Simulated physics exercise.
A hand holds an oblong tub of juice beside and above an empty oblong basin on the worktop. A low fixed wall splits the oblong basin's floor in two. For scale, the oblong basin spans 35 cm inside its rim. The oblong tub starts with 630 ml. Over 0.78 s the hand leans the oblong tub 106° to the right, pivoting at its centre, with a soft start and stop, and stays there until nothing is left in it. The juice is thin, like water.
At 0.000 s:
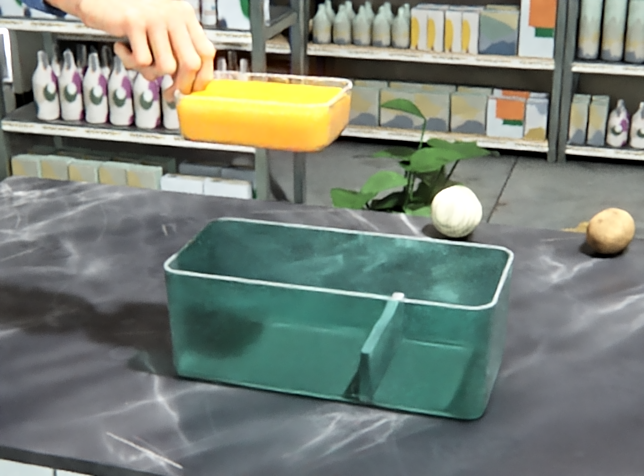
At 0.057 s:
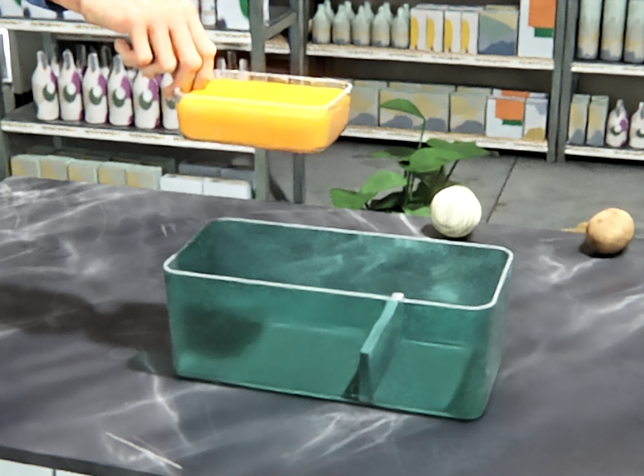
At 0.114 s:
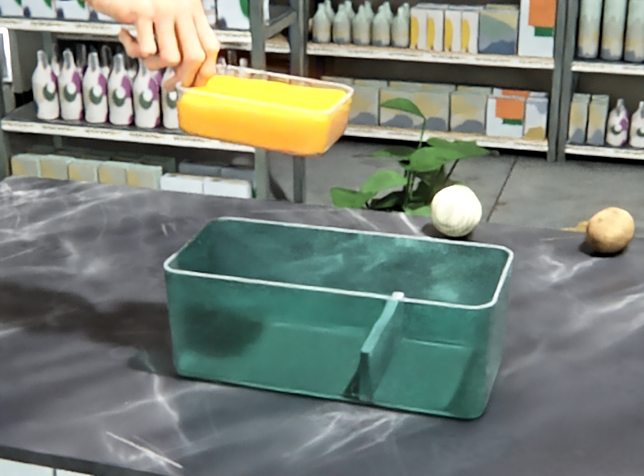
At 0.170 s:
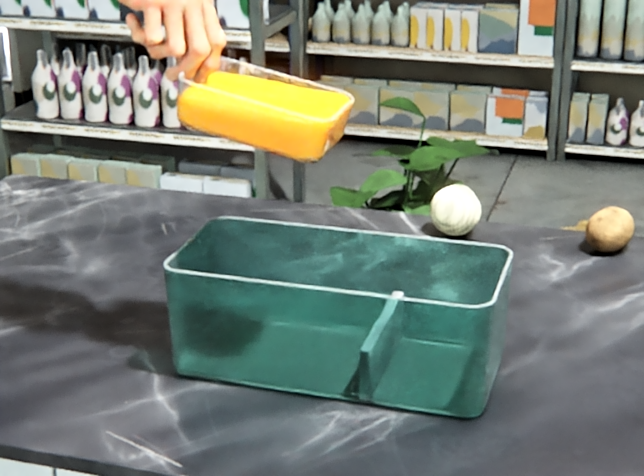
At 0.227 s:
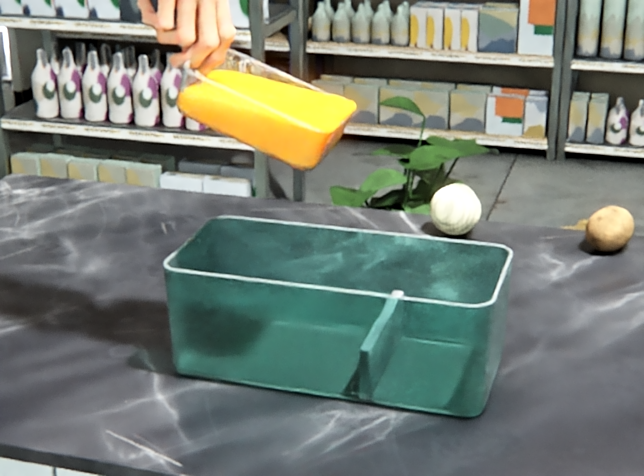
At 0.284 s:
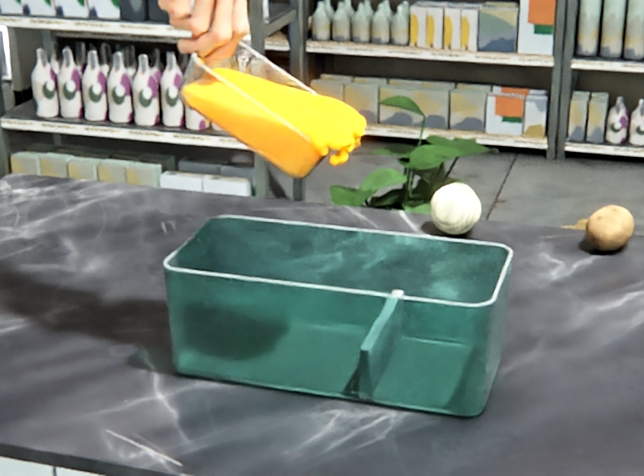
A hand holding a clear oblong tub of orange juice above an empty green divided basin on a dark worktop tilted it steadily to the right, until some juice began slipping over its lower edge.
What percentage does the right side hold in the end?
The far part has some 68 per cent.
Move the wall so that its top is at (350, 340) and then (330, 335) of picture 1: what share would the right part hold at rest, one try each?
In turn about 70 and 75 per cent.
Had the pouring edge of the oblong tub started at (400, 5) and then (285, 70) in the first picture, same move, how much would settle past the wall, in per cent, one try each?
In turn about 70 and 5 per cent.
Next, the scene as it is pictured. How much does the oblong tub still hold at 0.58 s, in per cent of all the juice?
Near 4 in a hundred.
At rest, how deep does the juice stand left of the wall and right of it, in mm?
Left about 6 mm, right about 24 mm.
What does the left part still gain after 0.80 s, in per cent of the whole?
Some 3 per cent.
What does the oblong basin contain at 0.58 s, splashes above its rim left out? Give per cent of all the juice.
Some 62 per cent.
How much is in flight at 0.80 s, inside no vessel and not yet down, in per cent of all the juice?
About 3 per cent.
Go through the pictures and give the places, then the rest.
Tilt 0°; pouring edge (340, 95); surface from (195, 89) to (339, 100); the oblong basin's rim runs from (189, 244) to (503, 280); the wall's top is at (383, 322), in the first frame.
Tilt 1°; pouring edge (340, 97); surface from (195, 88) to (339, 101), in the second frame.
Tilt 5°; pouring edge (342, 103); surface from (197, 85) to (341, 103), in the third frame.
Tilt 12°; pouring edge (342, 111); surface from (198, 82) to (343, 106), in the fourth frame.
Tilt 21°; pouring edge (342, 122); surface from (198, 80) to (341, 112); 4 per cent is over the edge, in the fifth frame.
Tilt 31°; pouring edge (339, 136); surface from (199, 77) to (324, 114); 12 per cent is over the edge, in the sixth frame.
Then, 0.58 s in, the tilt is 90° and 4 per cent is still to pour, 5 is left of the wall and 57 right of it.
Then, 0.80 s in, the tilt is 106° and 0 per cent is still to pour, 25 is left of the wall and 69 right of it.
Then, 1.03 s in, the tilt is 106° and 0 per cent is still to pour, 28 is left of the wall and 68 right of it.
Then, 1.28 s in, the tilt is 106° and 0 per cent is still to pour, 28 is left of the wall and 68 right of it.
Finally, 28 per cent lies left of the wall, 68 right of it and 4 outside.
